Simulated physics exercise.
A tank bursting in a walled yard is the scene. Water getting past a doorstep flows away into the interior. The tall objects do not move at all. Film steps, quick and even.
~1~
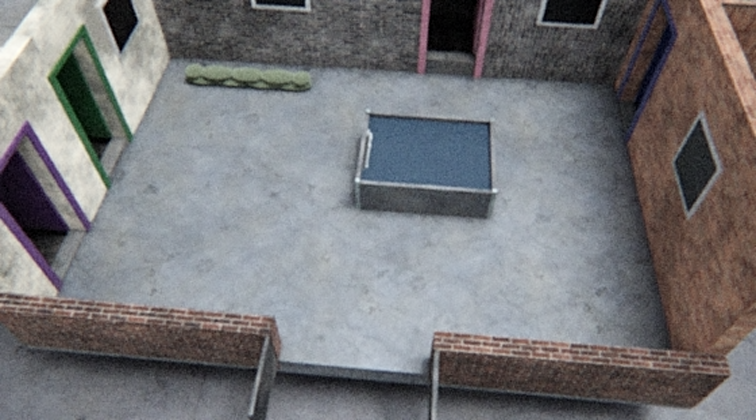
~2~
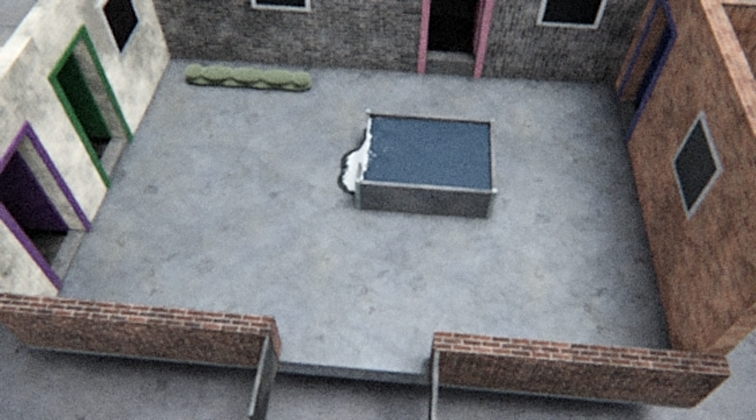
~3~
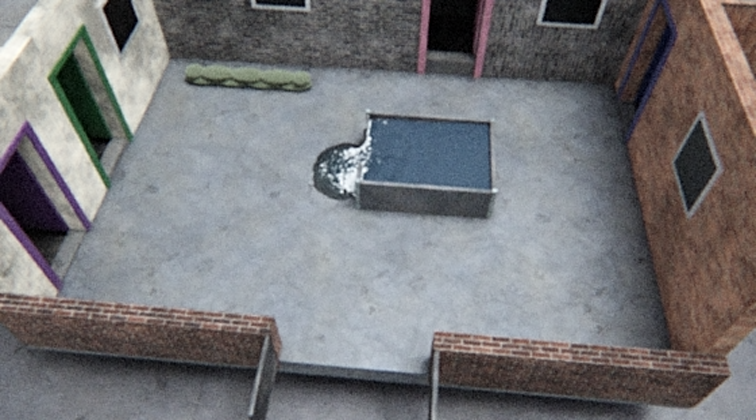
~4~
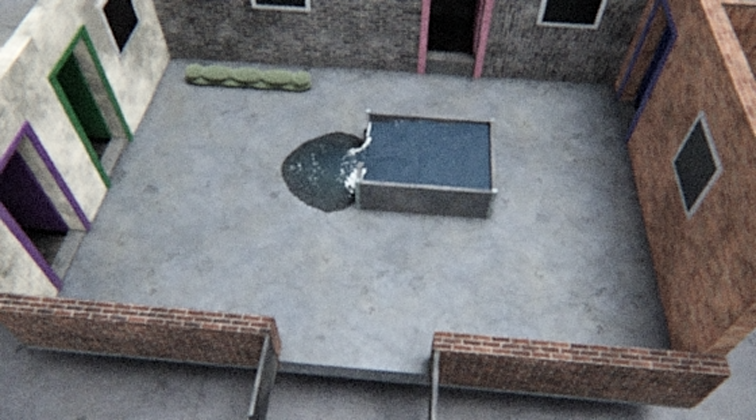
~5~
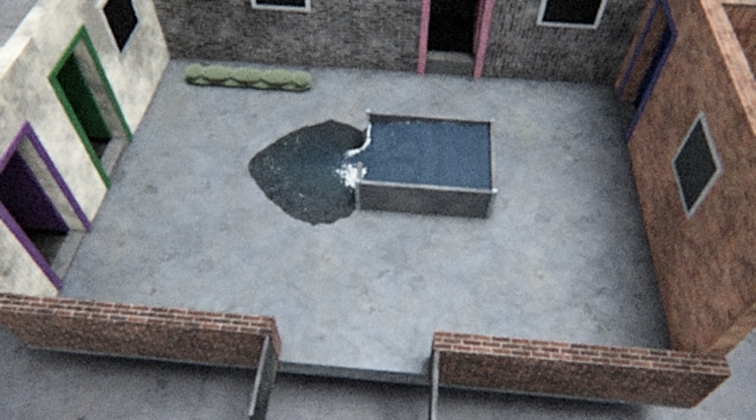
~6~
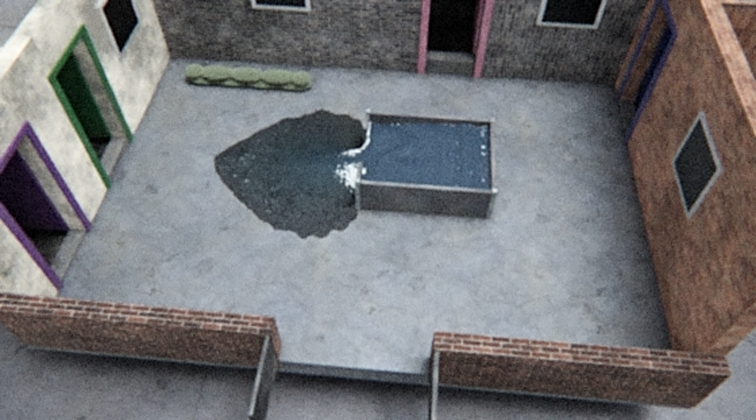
Open tank in a walled yard pouring water through a gap in its left side, a dark pool spreading leftward across grey ground.
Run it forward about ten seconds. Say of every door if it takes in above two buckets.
In order: The green door copes honestly; the pink door copes honestly; the purple door gets overwhelmed honestly; the blue door copes honestly.
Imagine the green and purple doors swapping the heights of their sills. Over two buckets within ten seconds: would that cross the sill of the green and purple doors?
Pretty sure the green door crosses the line while the purple door remains short.
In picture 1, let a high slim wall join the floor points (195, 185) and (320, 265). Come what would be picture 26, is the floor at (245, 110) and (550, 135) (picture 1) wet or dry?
As listed: Covered, clear.
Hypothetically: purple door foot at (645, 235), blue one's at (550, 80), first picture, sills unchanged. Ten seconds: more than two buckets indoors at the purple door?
Purple door: Does not flood.
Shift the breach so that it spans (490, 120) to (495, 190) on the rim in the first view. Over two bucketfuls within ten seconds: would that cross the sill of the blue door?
Note on blue - it gets too much.
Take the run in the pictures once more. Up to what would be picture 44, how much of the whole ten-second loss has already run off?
I get 50 percent.
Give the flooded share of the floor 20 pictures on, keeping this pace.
That comes to about 35 per cent.
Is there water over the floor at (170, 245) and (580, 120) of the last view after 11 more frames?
Result, in the order given: Wetted / not wetted.
A moment on, water covers 25 % of the floor; the green door wet at the sill, nothing in, the pink door not reached, the purple door not reached, the blue door not reached.
Next, water covers 30 % of the floor; the green door wet at the sill, nothing in, the pink door not reached, the purple door wet at the sill, nothing in, the blue door not reached.
Then, water covers 35 % of the floor; the green door under two buckets in, the pink door not reached, the purple door under two buckets in, the blue door not reached.
Later, water covers 45 % of the floor; the green door under two buckets in, the pink door not reached, the purple door over two buckets in, the blue door not reached.
In the end, water covers 65 % of the floor; the green door under two buckets in, the pink door wet at the sill, nothing in, the purple door over two buckets in, the blue door not reached.
